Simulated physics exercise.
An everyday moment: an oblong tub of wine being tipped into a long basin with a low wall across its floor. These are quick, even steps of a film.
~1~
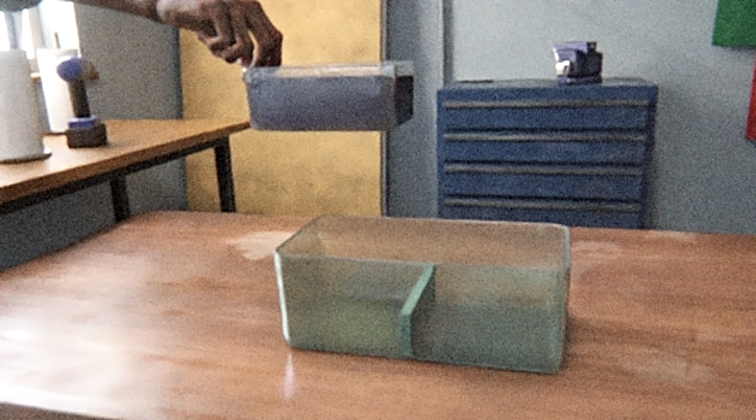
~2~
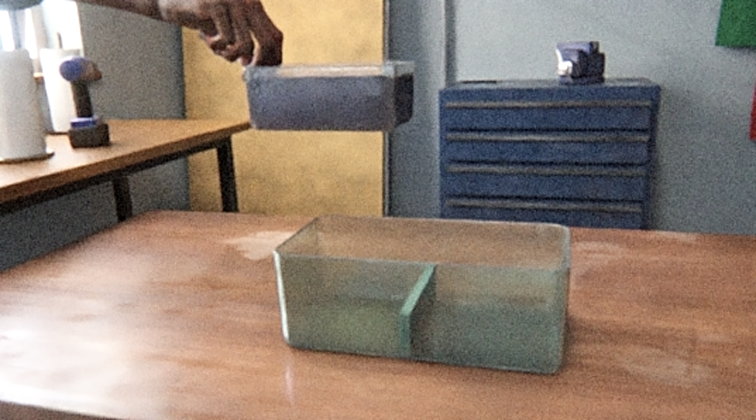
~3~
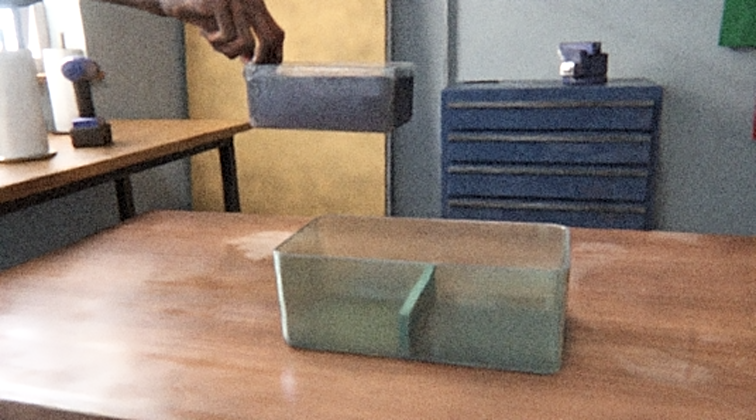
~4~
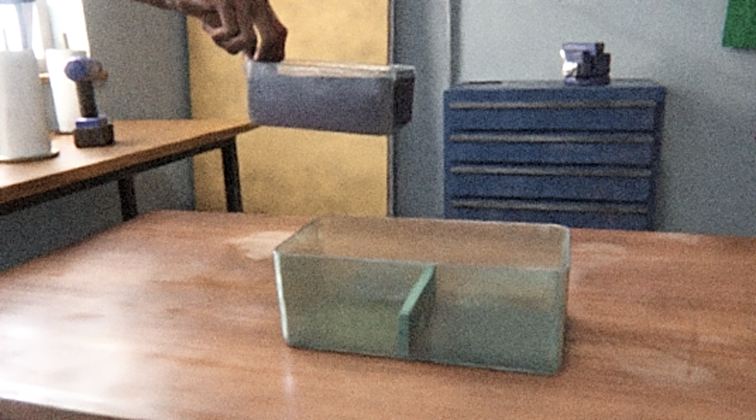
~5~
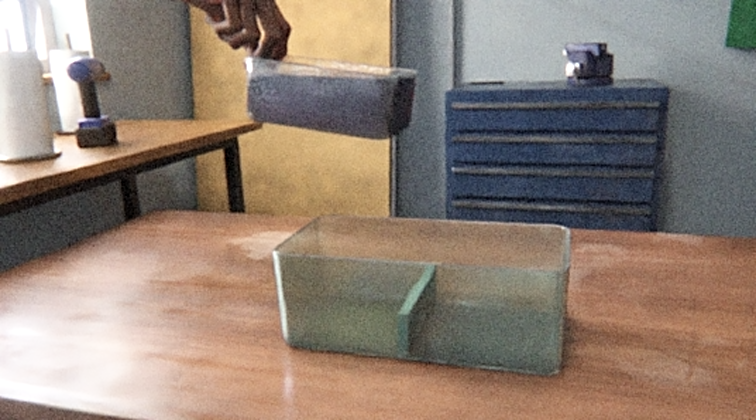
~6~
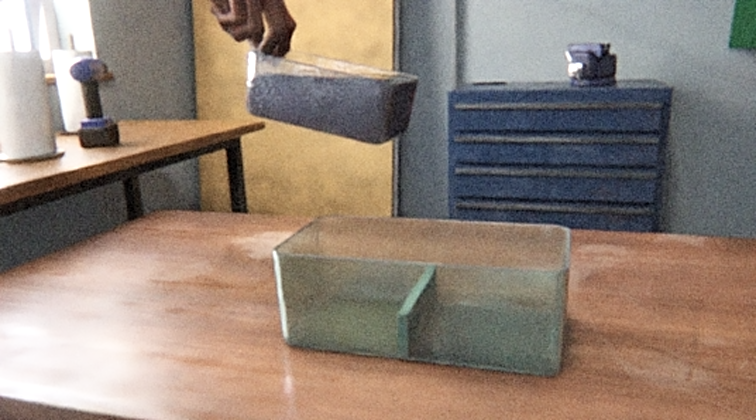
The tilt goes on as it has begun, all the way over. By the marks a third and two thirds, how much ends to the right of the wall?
It comes to over two thirds.
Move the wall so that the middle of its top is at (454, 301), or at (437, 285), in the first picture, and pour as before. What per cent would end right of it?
In turn 55 and 70 in a hundred.
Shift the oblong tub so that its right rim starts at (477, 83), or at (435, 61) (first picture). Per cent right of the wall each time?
In turn 75 and 80 in a hundred.
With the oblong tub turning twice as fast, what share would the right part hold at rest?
Near 65 %.
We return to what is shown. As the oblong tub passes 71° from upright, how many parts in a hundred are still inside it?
Roughly 30 in a hundred.
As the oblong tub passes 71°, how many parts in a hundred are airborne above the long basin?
Some 50 per cent.
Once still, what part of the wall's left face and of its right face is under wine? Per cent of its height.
Some 20 per cent left and 60 right.
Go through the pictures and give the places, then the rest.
Tilt 0°; pouring edge (404, 65); surface from (267, 78) to (404, 74); the long basin's rim runs from (297, 234) to (569, 248); the wall's top is at (419, 289), in the first picture.
Tilt 1°; pouring edge (404, 65); surface from (267, 77) to (403, 74), in the second picture.
Tilt 2°; pouring edge (405, 67); surface from (268, 76) to (404, 74), in the third picture.
Tilt 5°; pouring edge (406, 71); surface from (269, 75) to (405, 77), in the fourth picture.
Tilt 8°; pouring edge (407, 76); surface from (270, 75) to (407, 77), in the fifth picture.
Tilt 13°; pouring edge (408, 82); surface from (271, 75) to (409, 78), in the sixth picture.
A moment on, the tilt is 71° and 30 per cent is still to pour, 0 is left of the wall and 21 right of it.
Next, the tilt is 107° and 4 per cent is still to pour, 10 is left of the wall and 73 right of it.
Then the tilt is 113° and 0 per cent is still to pour, 19 is left of the wall and 73 right of it.
Later the tilt is 113° and 0 per cent is still to pour, 19 is left of the wall and 73 right of it.
Finally, 19 per cent lies left of the wall, 73 right of it and 7 outside.
